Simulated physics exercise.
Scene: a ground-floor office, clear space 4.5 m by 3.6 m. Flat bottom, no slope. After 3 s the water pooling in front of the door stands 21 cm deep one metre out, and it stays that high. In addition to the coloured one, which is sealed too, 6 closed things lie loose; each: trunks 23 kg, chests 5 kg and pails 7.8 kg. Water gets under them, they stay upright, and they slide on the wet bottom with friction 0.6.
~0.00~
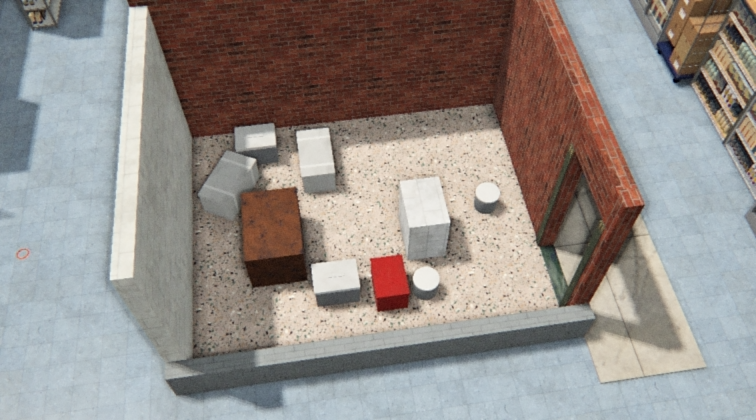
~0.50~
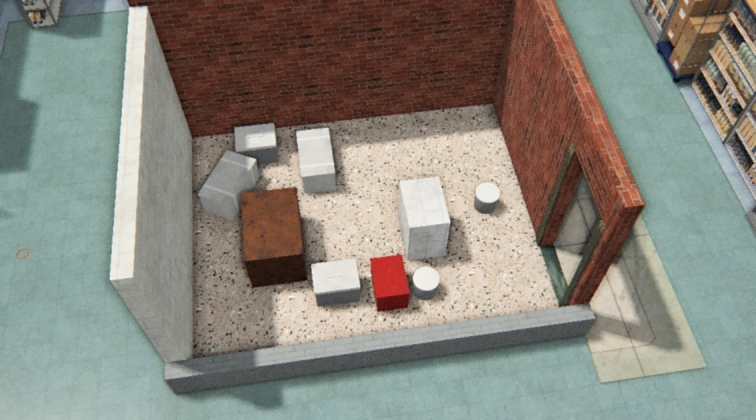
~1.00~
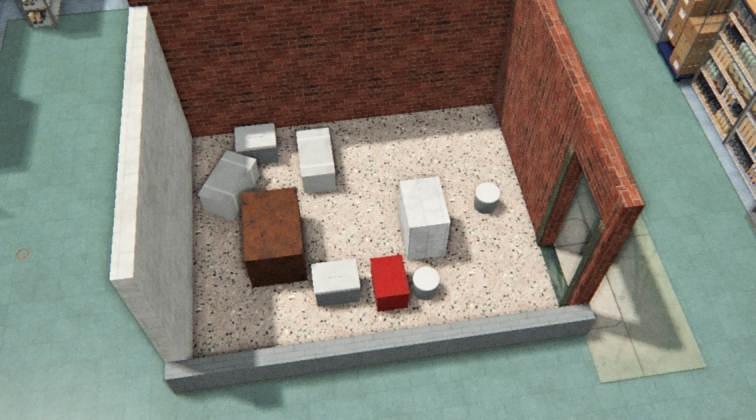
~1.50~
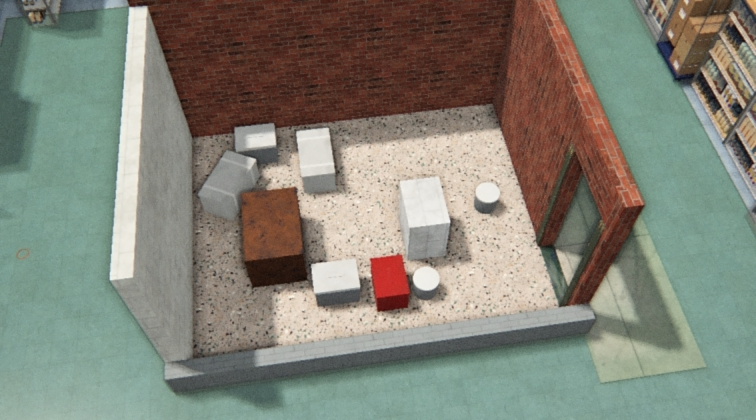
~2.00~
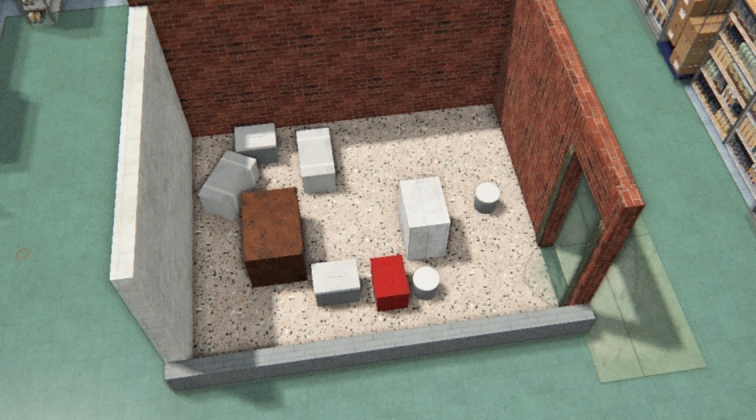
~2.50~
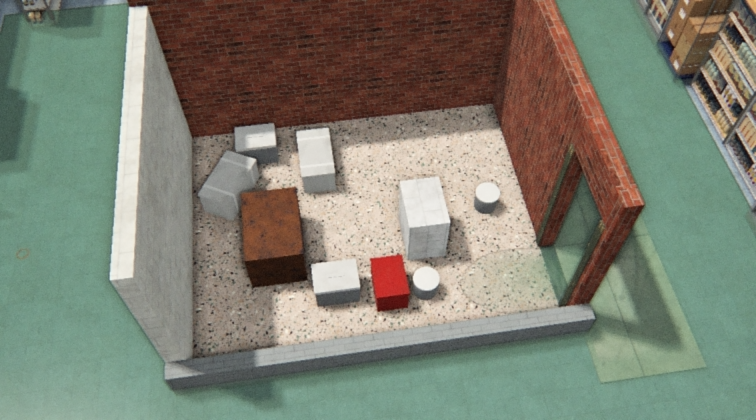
Greenish water spread across the blue floor outside a small brick-walled room, then crept in through the doorway on the right, while the red chest and the pale and brown objects inside stayed still.
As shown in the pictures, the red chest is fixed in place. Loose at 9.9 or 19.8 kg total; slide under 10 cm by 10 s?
Neither.
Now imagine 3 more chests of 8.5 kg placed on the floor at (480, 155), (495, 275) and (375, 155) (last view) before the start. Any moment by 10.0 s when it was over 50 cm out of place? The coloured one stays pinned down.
Note, in sequence: Not exceeded, exceeded, not exceeded.
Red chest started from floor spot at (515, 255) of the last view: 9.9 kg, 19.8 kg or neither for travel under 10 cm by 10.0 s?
It turns out that no load succeeds.
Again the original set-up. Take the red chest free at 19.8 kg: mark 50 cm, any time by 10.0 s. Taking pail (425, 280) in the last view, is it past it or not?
Verdict for this one: Beyond half a metre.
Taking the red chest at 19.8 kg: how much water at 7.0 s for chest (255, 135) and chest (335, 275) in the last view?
Around 1 cm and 2 cm.
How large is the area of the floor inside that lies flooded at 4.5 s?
Near 6.5 m2 in all.
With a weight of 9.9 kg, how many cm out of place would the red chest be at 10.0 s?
Shift: About 200 cm.
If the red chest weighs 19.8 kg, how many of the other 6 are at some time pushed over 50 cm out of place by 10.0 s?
1.
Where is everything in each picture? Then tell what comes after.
The first frame shows the red chest at (390, 276) rests on the ground; water covers 0.0 m2; 0 of 7 have shifted.
The second frame shows the red chest at (390, 276), on the bottom; water covers 0.0 m2; 0 of 7 have shifted.
The third frame shows the red chest at (390, 276) rests on the ground; 0.0 m2 under water; 0 of 7 have shifted.
The fourth frame shows the red chest at (390, 276) rests on the ground; 0.0 m2 under water; 0 of 7 have shifted.
The fifth frame shows the red chest at (390, 276) rests on the ground; water covers 0.2 m2; 0 of 7 have shifted.
The sixth frame shows the red chest at (390, 276) rests on the ground; water covers 0.8 m2; 0 of 7 have shifted.
After 3.5 s the red chest would be 0 cm from its start with 9.9 kg and 0 cm from its start with 19.8 kg; 1 cm of water round it then.
After 4.5 s the red chest would be 20 cm from its start with 9.9 kg and 7 cm from its start with 19.8 kg; 6 cm of water round it then.
After 7.0 s the red chest would be 96 cm from its start with 9.9 kg and 28 cm from its start with 19.8 kg; 7 cm of water round it then.
After 10.0 s the red chest would be 207 cm from its start with 9.9 kg and 28 cm from its start with 19.8 kg; 8 cm of water round it then.
